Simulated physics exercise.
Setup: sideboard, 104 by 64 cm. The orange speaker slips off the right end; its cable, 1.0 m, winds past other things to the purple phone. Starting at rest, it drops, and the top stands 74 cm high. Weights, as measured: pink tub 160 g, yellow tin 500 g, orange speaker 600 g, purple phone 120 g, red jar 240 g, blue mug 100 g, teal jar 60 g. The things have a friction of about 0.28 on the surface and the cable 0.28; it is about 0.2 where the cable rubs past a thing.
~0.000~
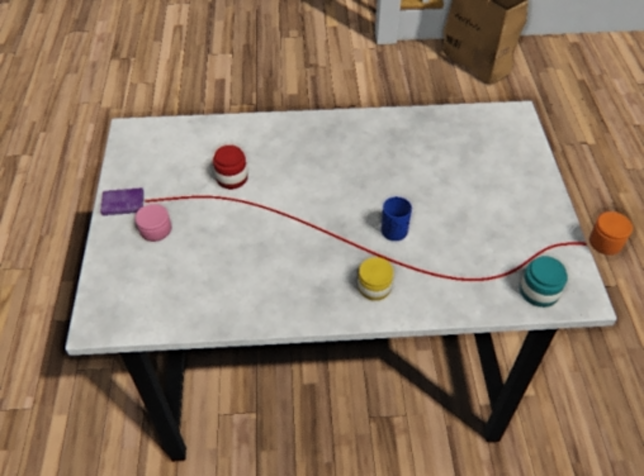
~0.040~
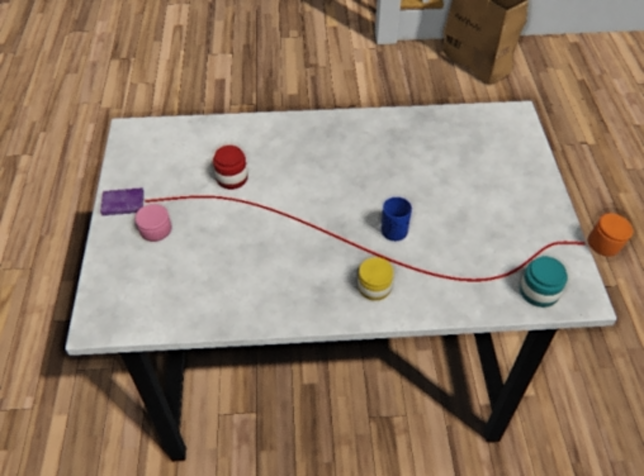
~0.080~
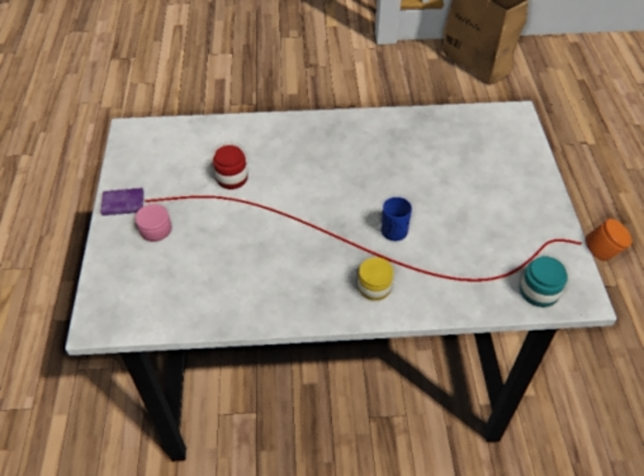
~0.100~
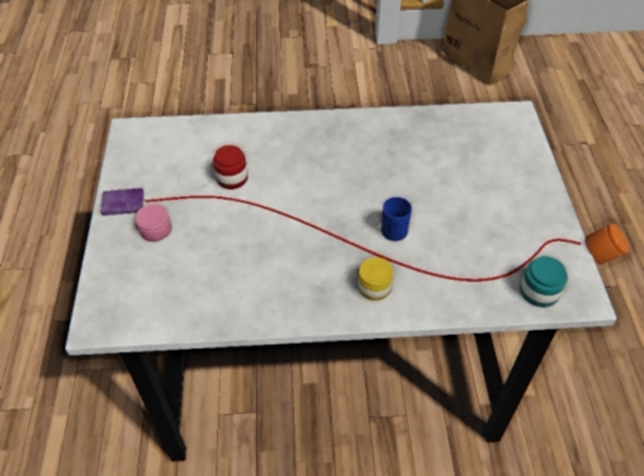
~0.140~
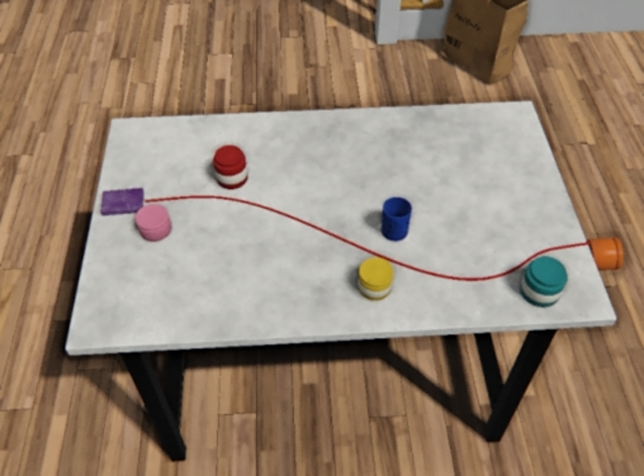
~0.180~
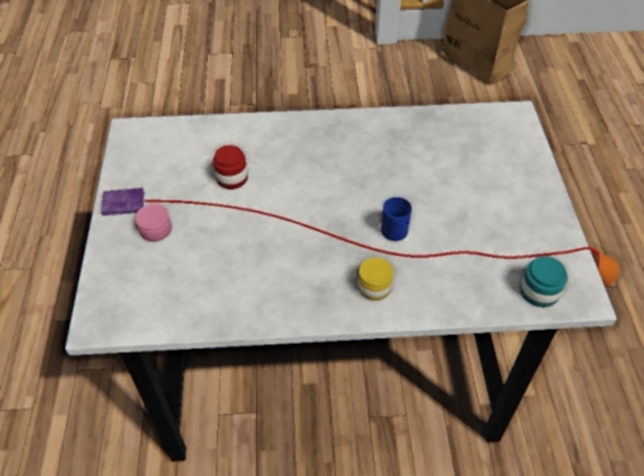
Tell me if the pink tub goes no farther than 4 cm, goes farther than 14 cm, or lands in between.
Distance covered: In between.
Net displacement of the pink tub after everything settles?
For the pink tub, that comes to 8 cm.
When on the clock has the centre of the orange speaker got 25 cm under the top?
At 0.32 s.
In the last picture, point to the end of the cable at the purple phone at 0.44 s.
At about pixel (336, 200).
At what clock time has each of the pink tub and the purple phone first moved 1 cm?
On the clock, pink tub 0.26 s and purple phone 0.22 s.
After 0.4 s, the cable's tail end at (336, 200); pink tub 7 cm off its start, purple phone 42 cm off its start, orange speaker over the edge.
After 0.7 s, the cable's tail end at (532, 223); pink tub 7 cm off its start, purple phone 85 cm off its start, blue mug on its side, 29 cm off its start.
After 0.9 s, the cable has left the top; pink tub 7 cm off its start at (171, 236), purple phone over the edge, blue mug over the edge.
After 1.2 s, the cable has left the top; pink tub 7 cm off its start, purple phone over the edge, blue mug over the edge.
After 2.4 s, the cable has left the top; pink tub 7 cm off its start at (171, 236), purple phone over the edge, blue mug over the edge, orange speaker over the edge.
